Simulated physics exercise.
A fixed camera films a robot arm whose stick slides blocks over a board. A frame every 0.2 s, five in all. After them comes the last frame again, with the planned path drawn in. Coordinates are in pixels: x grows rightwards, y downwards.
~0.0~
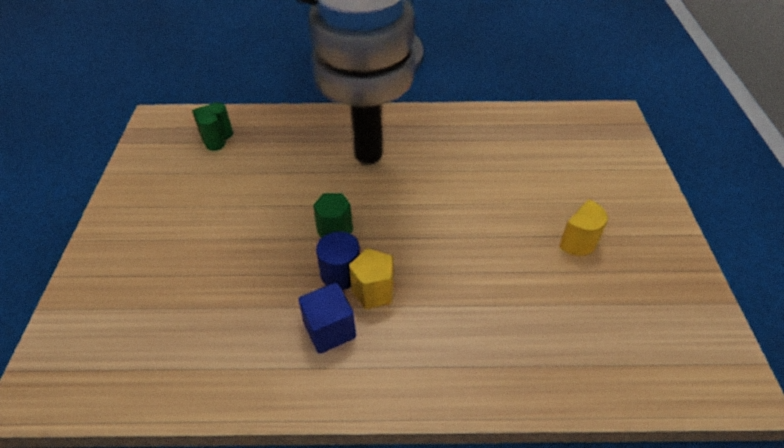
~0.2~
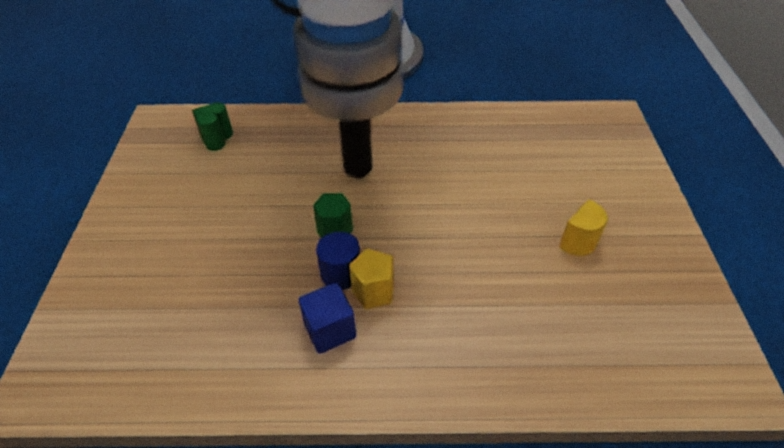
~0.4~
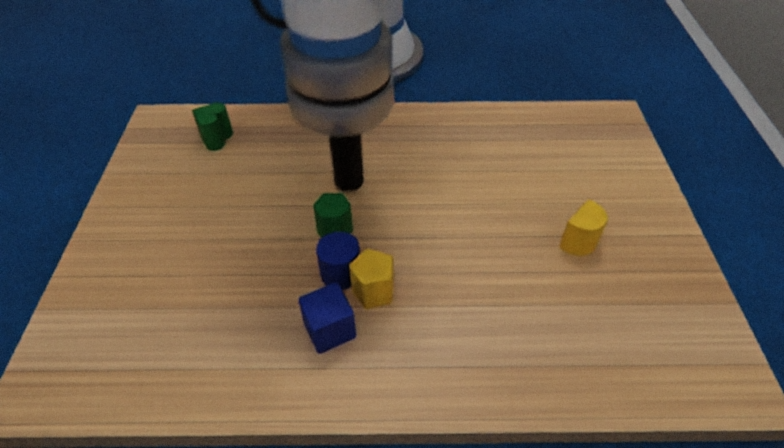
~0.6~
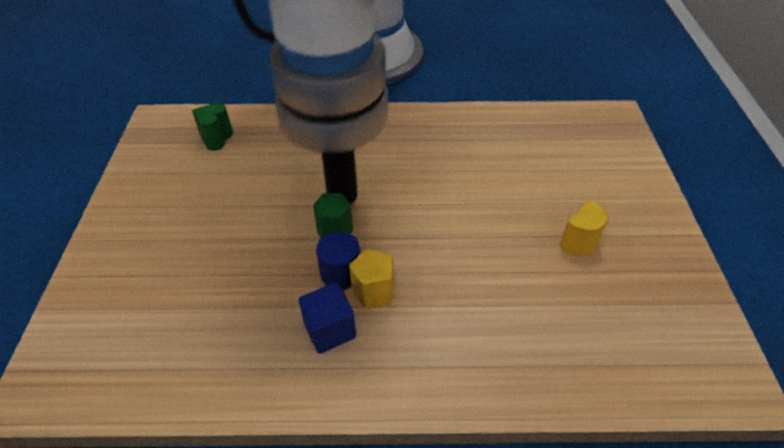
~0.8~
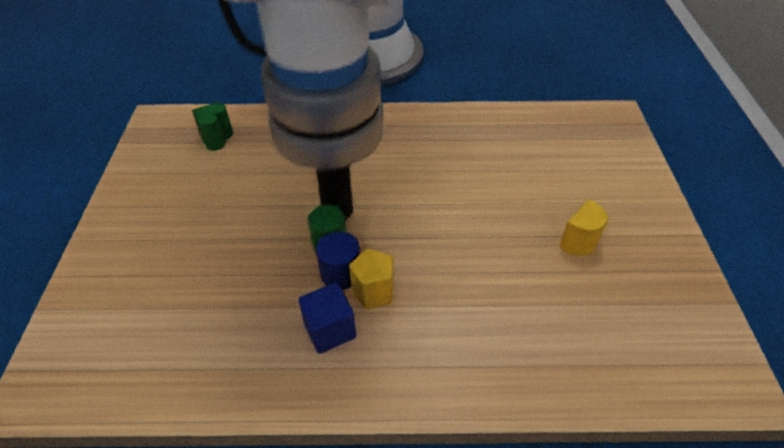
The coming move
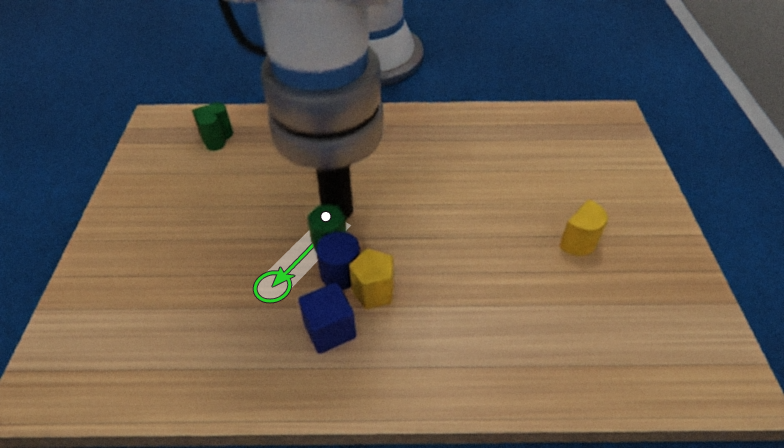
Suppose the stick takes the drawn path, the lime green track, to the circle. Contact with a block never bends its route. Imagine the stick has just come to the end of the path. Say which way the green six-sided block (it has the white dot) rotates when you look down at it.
Its rotation is counterclockwise.
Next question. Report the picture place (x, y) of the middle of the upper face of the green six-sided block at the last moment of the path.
Around pixel (264, 292).
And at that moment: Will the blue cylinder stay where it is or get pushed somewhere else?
It will be nudged away from its spot.
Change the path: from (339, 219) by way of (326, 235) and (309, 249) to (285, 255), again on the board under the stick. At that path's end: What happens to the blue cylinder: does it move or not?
Here's my answer: The blue cylinder gets displaced.
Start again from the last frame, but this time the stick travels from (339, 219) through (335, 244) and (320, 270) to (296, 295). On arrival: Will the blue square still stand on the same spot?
That would be a no.
Drawn move, straight from (339, 219) to (273, 287); the dot is on the green six-sided block.
The first path, step by step. One third of the way, stick (317, 233); green six-sided block (302, 240); blue cylinder (331, 259).
Two thirds of the way, stick (294, 256); green six-sided block (280, 266); blue cylinder (330, 262).
At the end, stick (270, 280); blue square still; green six-sided block (264, 292), turned 20° anticlockwise; blue cylinder (330, 262).
